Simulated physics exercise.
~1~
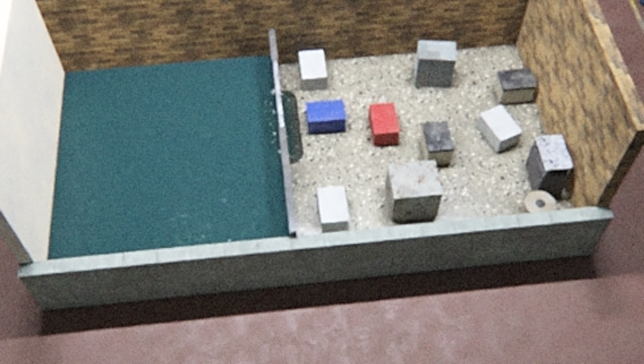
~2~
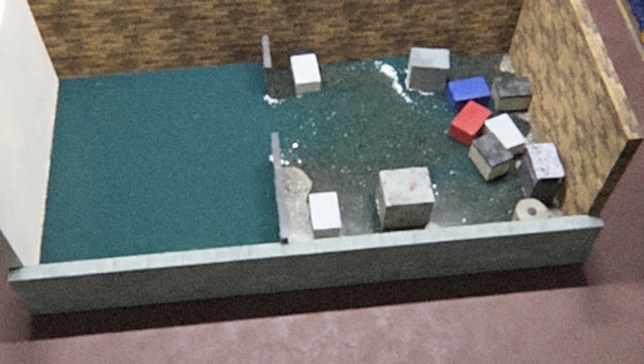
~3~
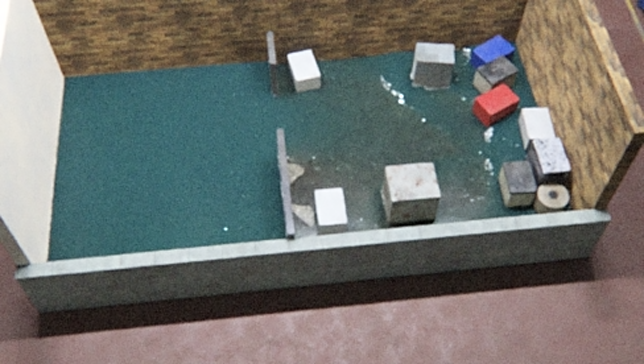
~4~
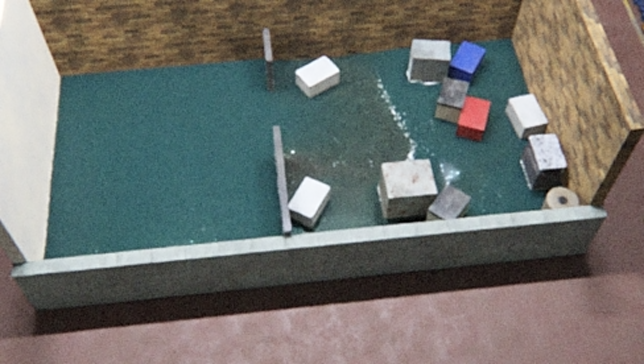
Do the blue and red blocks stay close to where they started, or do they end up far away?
Both end up far from where they started. The water carries them over to the right side, where they finish near the grey blocks.
Walled enclosure with green water surging through a gap in its partition, sweeping blue and red blocks right among paler ones.
